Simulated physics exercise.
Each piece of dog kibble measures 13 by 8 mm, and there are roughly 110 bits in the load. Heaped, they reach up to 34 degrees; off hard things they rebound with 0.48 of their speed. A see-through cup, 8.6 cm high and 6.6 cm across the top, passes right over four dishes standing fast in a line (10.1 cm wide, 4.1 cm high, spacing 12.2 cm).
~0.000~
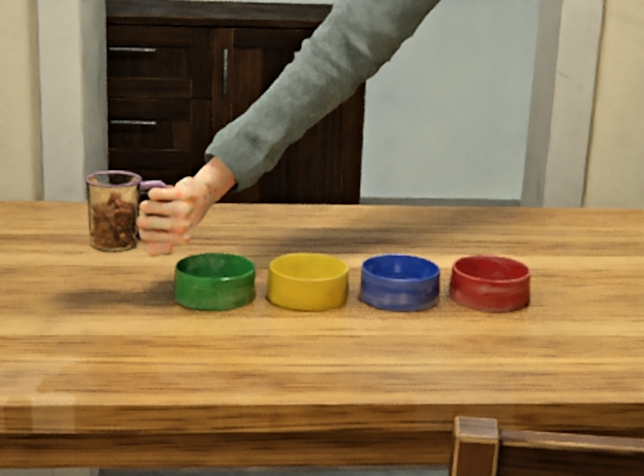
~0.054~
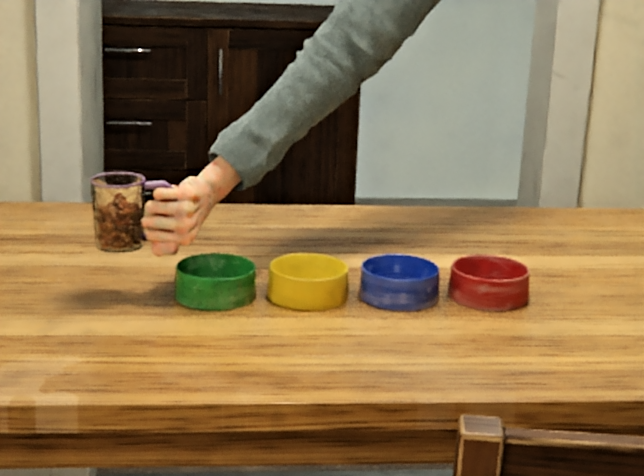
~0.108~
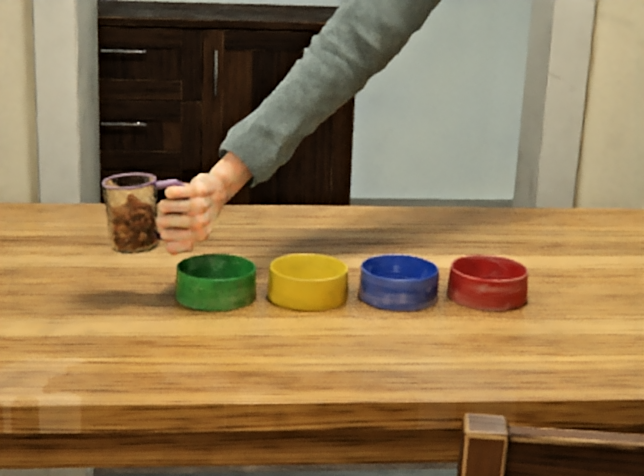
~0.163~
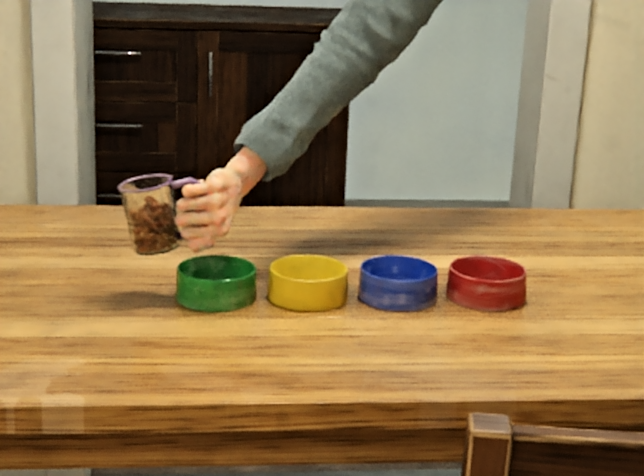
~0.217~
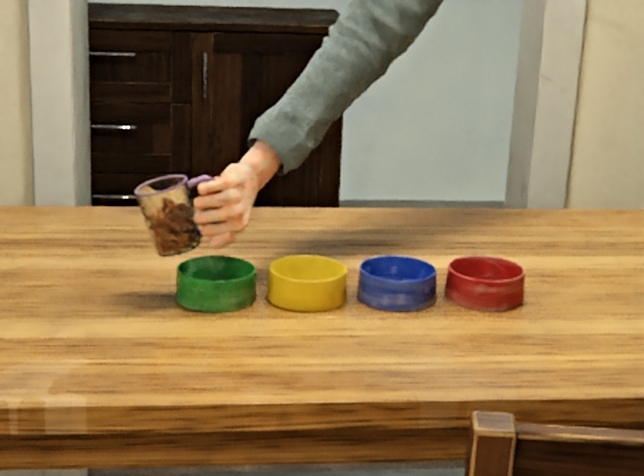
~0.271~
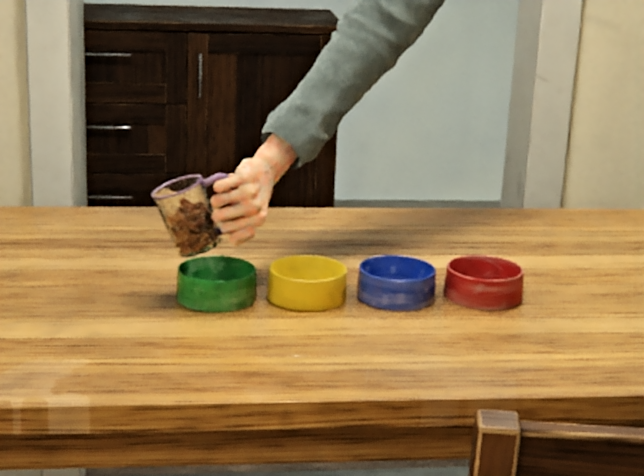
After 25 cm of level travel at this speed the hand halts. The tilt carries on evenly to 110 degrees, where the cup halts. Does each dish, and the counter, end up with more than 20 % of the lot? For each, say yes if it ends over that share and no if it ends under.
Red - no, blue - no, green - no, yellow - yes, counter - yes.
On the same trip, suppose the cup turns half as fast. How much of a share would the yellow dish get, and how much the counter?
Then the yellow dish would get 60 and the counter 30.
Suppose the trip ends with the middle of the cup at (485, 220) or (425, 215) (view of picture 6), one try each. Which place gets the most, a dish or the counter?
Try 1 - counter; try 2 - blue.
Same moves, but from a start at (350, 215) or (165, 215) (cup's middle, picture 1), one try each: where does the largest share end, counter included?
The winner: Red; yellow.
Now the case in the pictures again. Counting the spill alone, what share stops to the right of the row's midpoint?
About 0 per cent.
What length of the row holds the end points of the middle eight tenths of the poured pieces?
7 cm.
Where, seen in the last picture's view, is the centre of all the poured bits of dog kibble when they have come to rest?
Approximately (285, 290) in the last picture.
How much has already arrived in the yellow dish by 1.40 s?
Roughly 15 in a hundred.
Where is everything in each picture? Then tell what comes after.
Cup at (114, 212), tilt 0 degrees, lip at (87, 179), moved 0.0 cm; middle of the pieces at (116, 222); green dish at (215, 266); yellow dish at (309, 267); blue dish at (401, 267); red dish at (492, 268), in the first picture.
Cup at (119, 213), tilt 1 degrees, lip at (91, 180), moved 0.5 cm; middle of the pieces at (121, 223), in the second picture.
Cup at (132, 214), tilt 5 degrees, lip at (103, 183), moved 2.1 cm; middle of the pieces at (135, 224), in the third picture.
Cup at (152, 215), tilt 10 degrees, lip at (120, 188), moved 4.5 cm; middle of the pieces at (155, 225), in the fourth picture.
Cup at (170, 216), tilt 15 degrees, lip at (136, 192), moved 6.8 cm; middle of the pieces at (174, 225), in the fifth picture.
Cup at (189, 217), tilt 21 degrees, lip at (153, 195), moved 9.1 cm; middle of the pieces at (194, 225); green dish at (217, 269); yellow dish at (308, 268); blue dish at (397, 268); red dish at (485, 268). Its pace works out near 100 degrees a second; the hand travels 43 cm a second, in the sixth picture.
After 0.71 s, tilt 63 degrees; cup holds 100 %.
After 1.00 s, tilt 92 degrees; cup holds 100 %.
Then, at 1.40 s, tilt 110 degrees; cup holds 65 %, yellow 15 %.
At rest (3.4 s), red 0 %, blue 0 %, green 0 %, yellow 65 %, counter 30 %.
